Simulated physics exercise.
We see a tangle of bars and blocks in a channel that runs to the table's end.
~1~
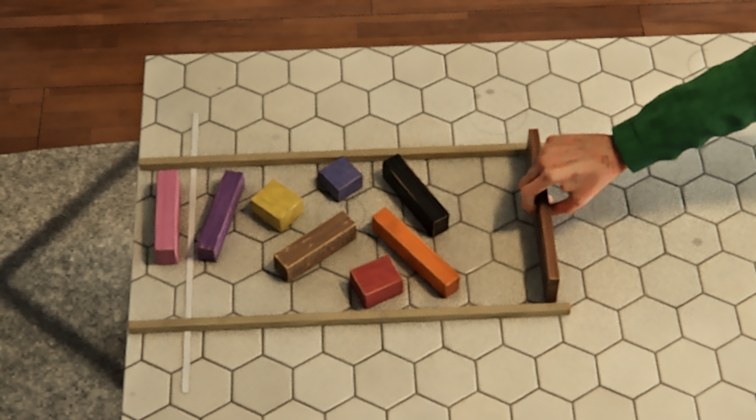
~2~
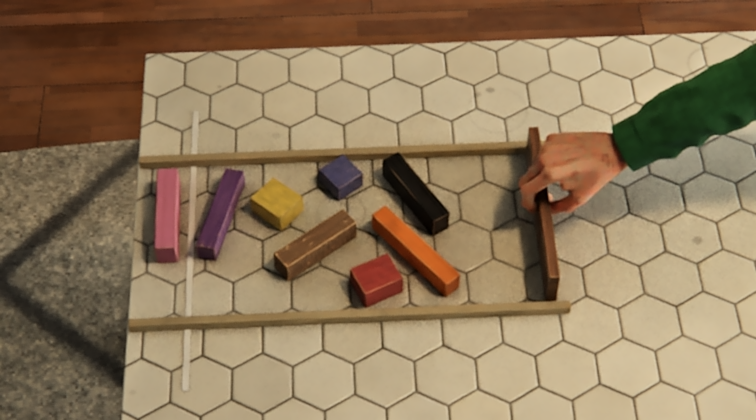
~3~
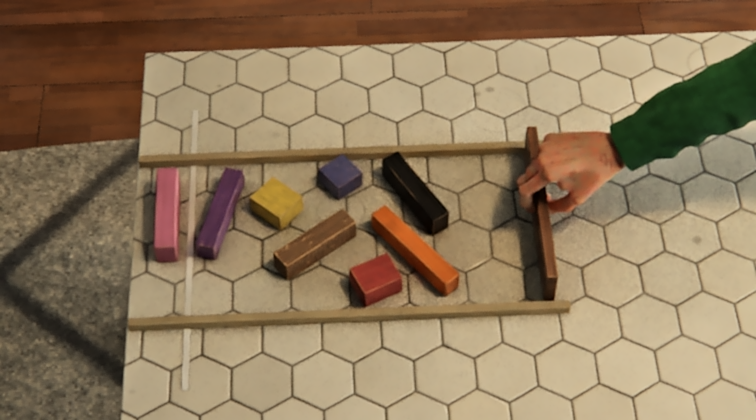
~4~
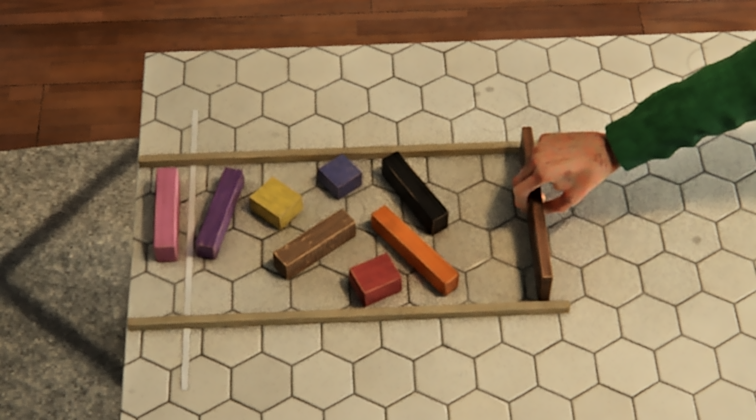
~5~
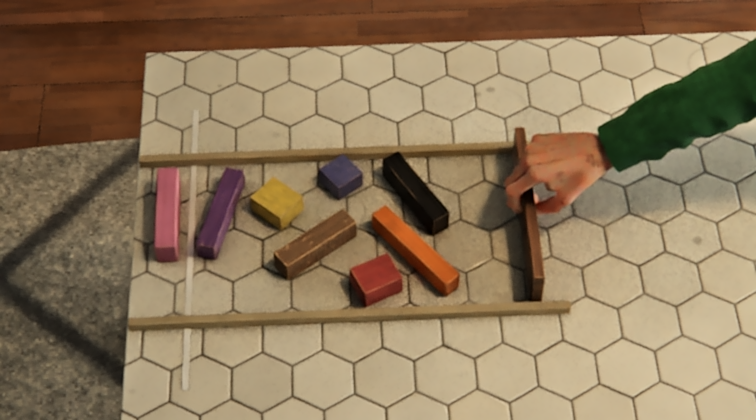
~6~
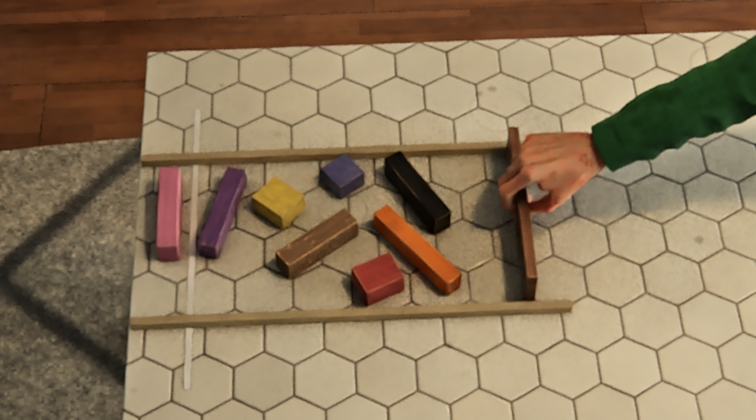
A hand slides a brown board slightly left toward colored blocks that stay still.
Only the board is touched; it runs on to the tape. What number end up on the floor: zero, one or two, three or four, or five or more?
Here the number that fall off is three or four.
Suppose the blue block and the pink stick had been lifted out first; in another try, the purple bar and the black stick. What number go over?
It would be 2 and 1.
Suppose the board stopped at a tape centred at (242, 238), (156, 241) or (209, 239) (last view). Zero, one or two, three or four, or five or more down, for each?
One after another: Just one or two; five or more; 1 or 2.
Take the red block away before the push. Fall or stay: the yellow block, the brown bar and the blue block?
The yellow block holds on, the brown bar stays on, the blue block does not fall.
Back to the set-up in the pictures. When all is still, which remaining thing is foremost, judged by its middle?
The yellow block ends nearest.
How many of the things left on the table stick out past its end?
2 of them.
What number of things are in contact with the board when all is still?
It touches 2.
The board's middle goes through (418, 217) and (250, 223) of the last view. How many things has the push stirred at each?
By then 3, and 8.
Soon after, none off yet; pink stick at rest near (169, 214); purple bar at rest near (223, 212); yellow block at rest near (279, 202).
Then, none off yet; pink stick at rest near (169, 214); purple bar at rest near (223, 212); yellow block moved a little near (267, 199).
Further on, none off yet; pink stick moved a little near (131, 216); purple bar moved about its own width near (151, 215); yellow block moved well along near (186, 201).
At rest, the number that fall off is three or four; fallen, brown bar, purple bar and pink stick.
